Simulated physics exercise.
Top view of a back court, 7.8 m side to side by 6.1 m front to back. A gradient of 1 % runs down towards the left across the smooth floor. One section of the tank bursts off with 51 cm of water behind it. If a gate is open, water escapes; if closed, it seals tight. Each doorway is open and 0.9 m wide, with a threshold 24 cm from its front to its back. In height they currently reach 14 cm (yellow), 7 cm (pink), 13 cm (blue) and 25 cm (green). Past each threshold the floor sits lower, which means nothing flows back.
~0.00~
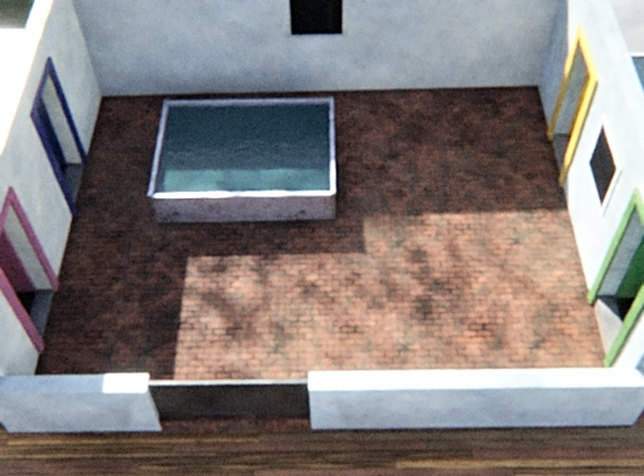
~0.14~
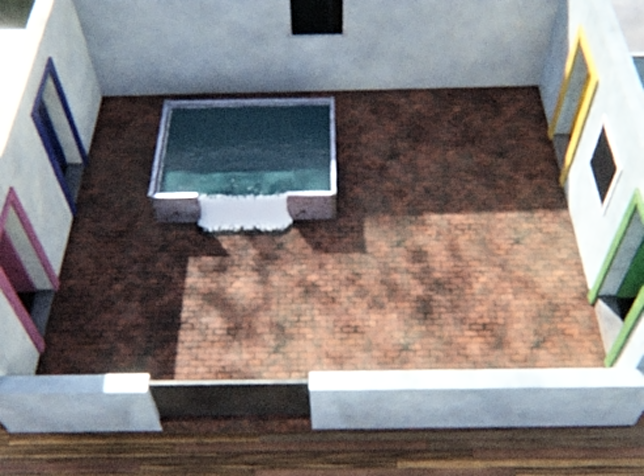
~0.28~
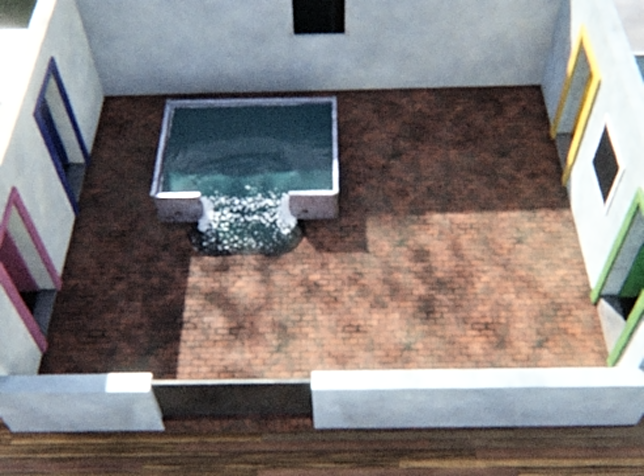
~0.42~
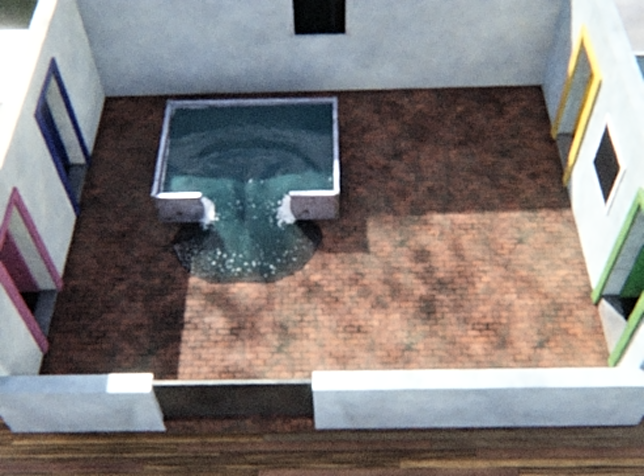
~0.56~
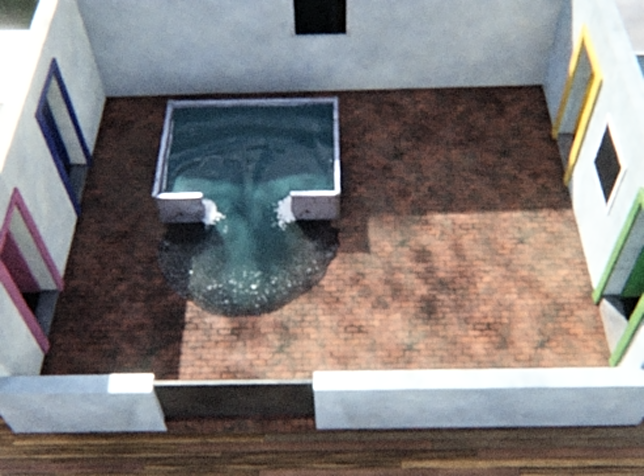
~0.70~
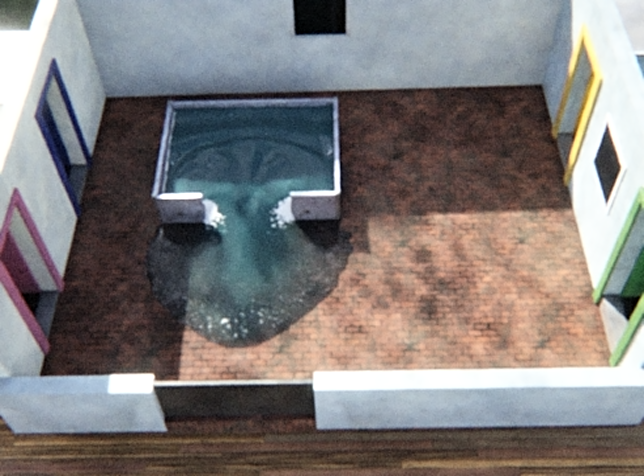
To begin with, a raised tank of still water stands in a walled brick courtyard with coloured doorways on either side. A section of its front wall breaks away and water pours through the gap, foaming white. The water then spreads across the bricks in a widening, rounded dark pool, its front edge flecked with foam.
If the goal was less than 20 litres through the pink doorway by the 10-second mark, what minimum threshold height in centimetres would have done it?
A threshold of about 11.5 cm would have done it.
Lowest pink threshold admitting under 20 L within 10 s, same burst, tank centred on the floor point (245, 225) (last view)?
Then close to 12.5 cm.
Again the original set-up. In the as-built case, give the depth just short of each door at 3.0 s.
Depth (cm): Yellow 0 / pink 11 / blue 0 / green 0.
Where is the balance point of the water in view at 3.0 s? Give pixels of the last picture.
Centre of mass: About (242, 251) px.
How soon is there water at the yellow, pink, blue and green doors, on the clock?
Arrives: Yellow 5.5 s / pink 2.2 s / blue 4.5 s / green 3.6 s.
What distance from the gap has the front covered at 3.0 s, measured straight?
Roughly 5.8 m from the gap.
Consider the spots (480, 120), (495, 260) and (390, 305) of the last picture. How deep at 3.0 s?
That's 0, 0 and 2 cm, in the order given.
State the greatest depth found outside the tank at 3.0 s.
Roughly 31 cm.
After 1.4 s water covers 20 % of the floor, deepest (30 cm) near (247, 224); it has not reached the pink door.
After 3.0 s water covers 35 % of the floor, deepest (31 cm) near (33, 408); 11 cm at the pink door, 1 litre in over its 7 cm threshold.
After 10.0 s water covers 95 % of the floor, deepest (12 cm) near (33, 408); 11 cm at the pink door, 99 litres in over its 7 cm threshold.
At the pink door as built, the water arrived by 2.3 s and peaked near 14 cm at 6.2 s.
With a threshold of 9.5 cm, 46 litres would have come in within the 10 s; with 12.5 cm, 12 litres. So under 20 litres takes about 11.5 cm.
